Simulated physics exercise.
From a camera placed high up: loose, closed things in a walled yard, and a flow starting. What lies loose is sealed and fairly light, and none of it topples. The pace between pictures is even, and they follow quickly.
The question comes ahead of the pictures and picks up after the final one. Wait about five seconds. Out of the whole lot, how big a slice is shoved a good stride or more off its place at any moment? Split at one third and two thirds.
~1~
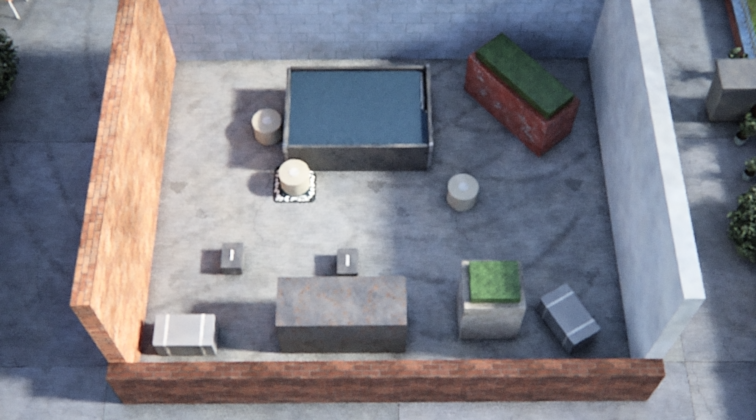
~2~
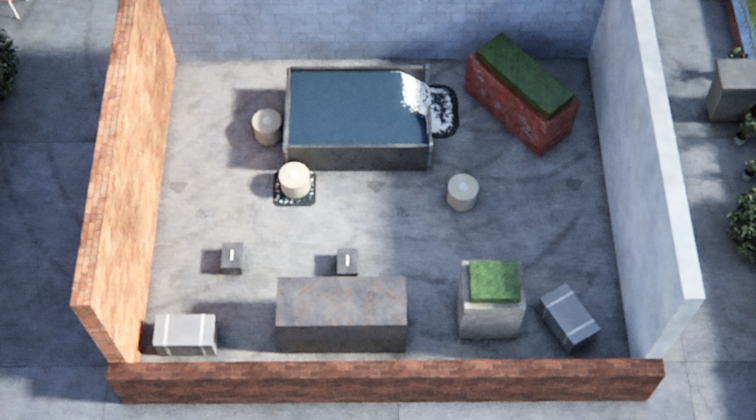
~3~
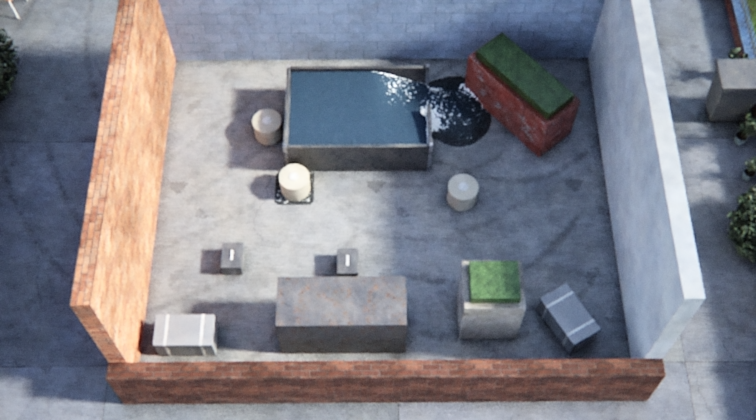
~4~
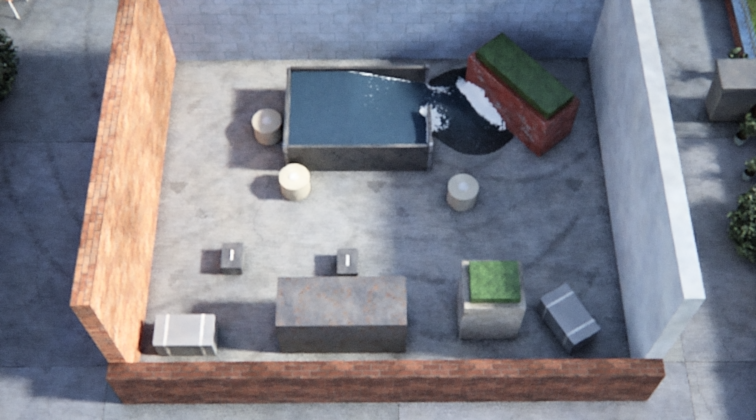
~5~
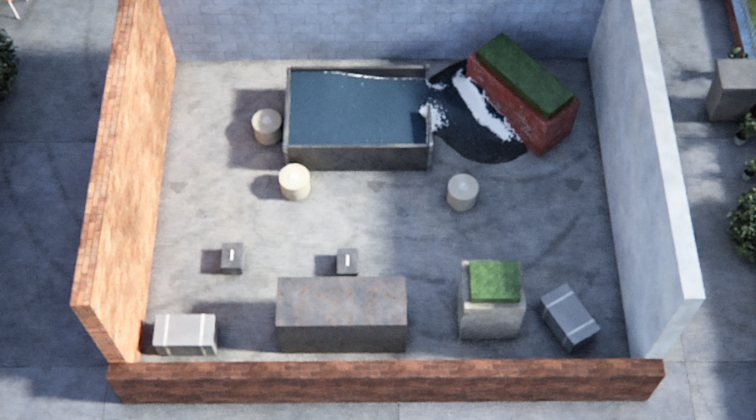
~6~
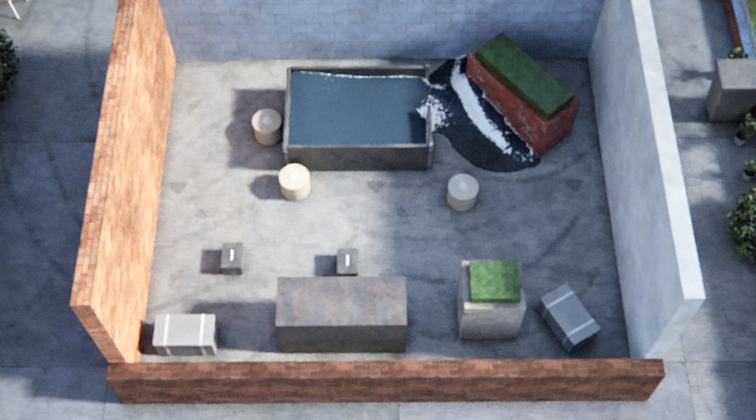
Share: Fewer than a third.
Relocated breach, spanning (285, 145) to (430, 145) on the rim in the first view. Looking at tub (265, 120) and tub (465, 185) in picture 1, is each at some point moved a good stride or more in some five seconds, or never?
Lab note - in sequence: Never that far; never that far.
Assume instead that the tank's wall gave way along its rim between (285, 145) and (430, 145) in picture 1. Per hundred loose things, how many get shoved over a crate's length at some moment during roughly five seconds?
Roughly 70 %.
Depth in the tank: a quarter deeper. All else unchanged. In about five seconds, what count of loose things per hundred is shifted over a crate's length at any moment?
Share displaced: Approx. 10 percent.
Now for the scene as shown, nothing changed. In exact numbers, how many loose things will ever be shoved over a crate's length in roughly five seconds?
You get 1.
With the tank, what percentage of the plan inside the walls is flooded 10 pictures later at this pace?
40 per cent.
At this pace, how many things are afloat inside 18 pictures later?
By my reckoning the number comes out at 1.
A moment on, 0 of 7 are well off their spots; 0 afloat.
Next, 0 of 7 are well off their spots; 0 afloat.
Later, 0 of 7 are well off their spots; 1 afloat.
In the end, 1 of 7 are well off their spots, and 1 have been at some point; 1 afloat.
